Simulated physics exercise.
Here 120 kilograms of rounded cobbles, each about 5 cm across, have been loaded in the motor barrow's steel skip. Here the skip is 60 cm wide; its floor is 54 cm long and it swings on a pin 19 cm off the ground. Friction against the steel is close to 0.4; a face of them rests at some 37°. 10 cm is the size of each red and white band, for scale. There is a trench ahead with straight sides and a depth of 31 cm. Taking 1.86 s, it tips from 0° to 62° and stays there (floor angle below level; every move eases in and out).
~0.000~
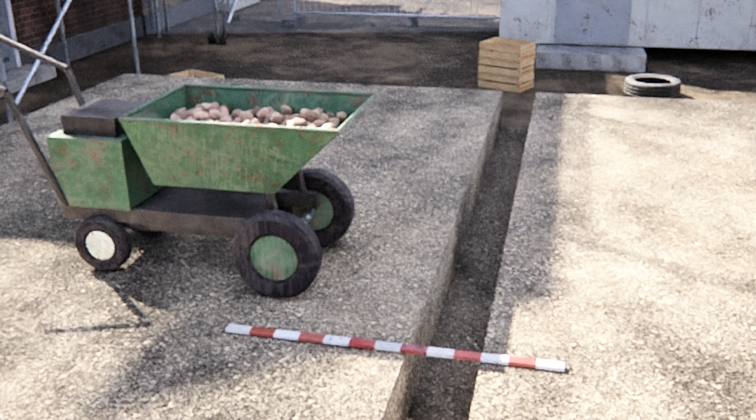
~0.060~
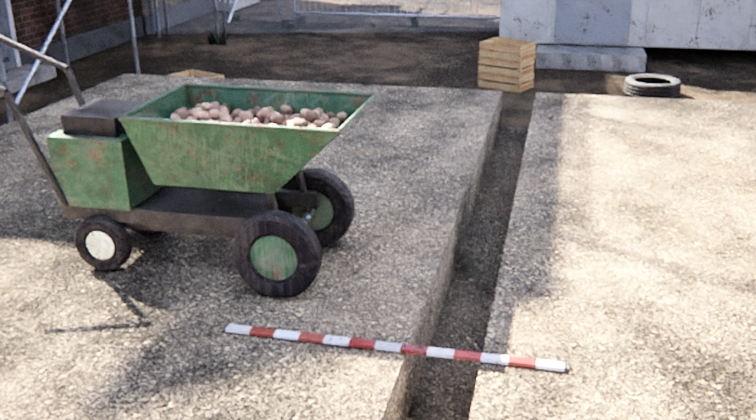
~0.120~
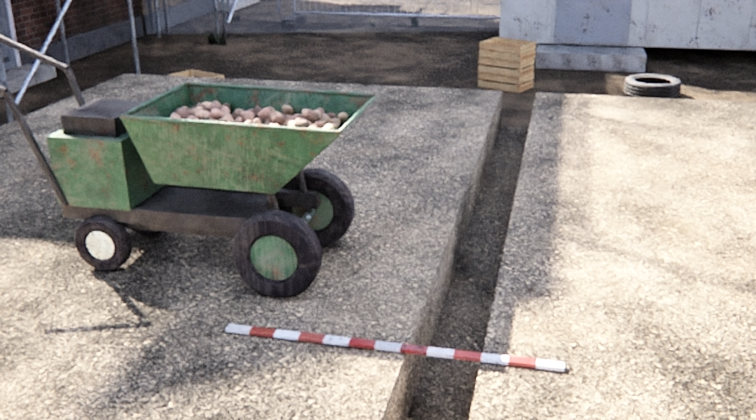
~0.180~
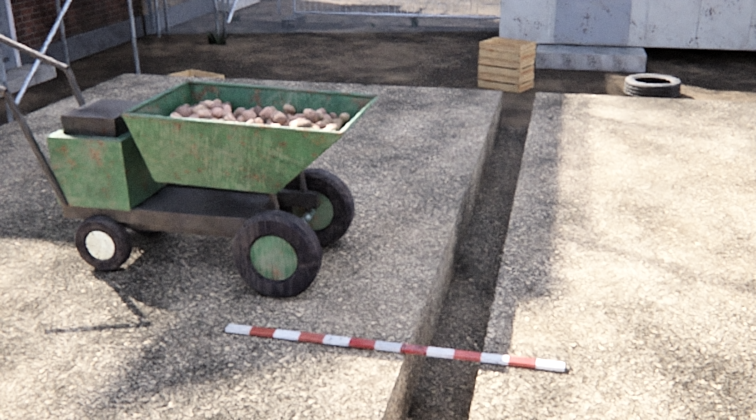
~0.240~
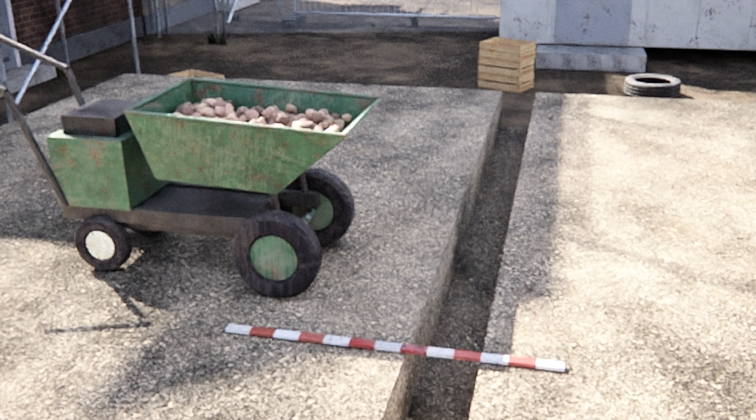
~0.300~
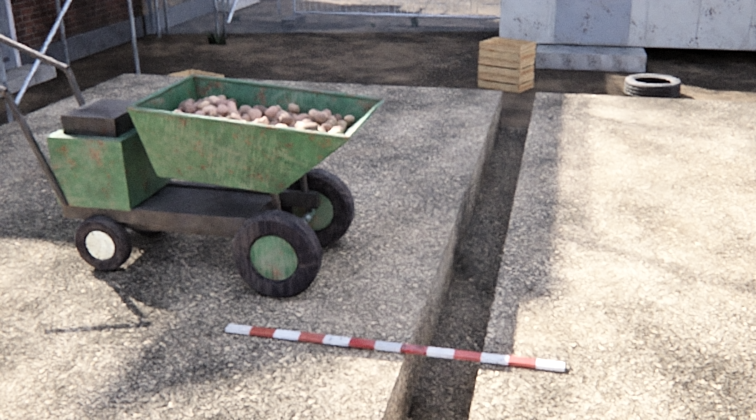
The green skip of a small motor barrow tilts very slightly down to the right, easing from level, while the pinkish-brown stones inside shift a little and the camera stays still. The barrow stands at left on sunlit gravelly ground, seen from slightly above and side-on. A narrow straight trench runs beyond a red-and-white striped pole, with a wooden crate and a tyre behind.
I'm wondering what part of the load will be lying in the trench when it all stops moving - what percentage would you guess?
I would guess about 87 per cent.
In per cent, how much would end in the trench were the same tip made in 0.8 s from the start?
Around 70 per cent would end in the trench.
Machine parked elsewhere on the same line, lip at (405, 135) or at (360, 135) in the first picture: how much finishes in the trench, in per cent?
That gives roughly 20 per cent and roughly 65 per cent.
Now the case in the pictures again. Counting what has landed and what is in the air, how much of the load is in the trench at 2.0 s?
Some 35 per cent.
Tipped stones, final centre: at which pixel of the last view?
The stones end up centred near (469, 321).
After 1.4 s the floor is at 53°; 100 % in the skip; the foremost stones are at (421, 217).
After 2.0 s the floor is at 62°; 59 % in the skip, 36 % in the trench, 5 % past the trench; the foremost stones are at (531, 283).
After 2.3 s the floor is at 62°; 29 % in the skip, 59 % in the trench, 12 % past the trench; the foremost stones are at (593, 287).
After 4.3 s the floor is at 62°; 0 % in the skip, 87 % in the trench, 13 % past the trench; the foremost stones are at (615, 297).
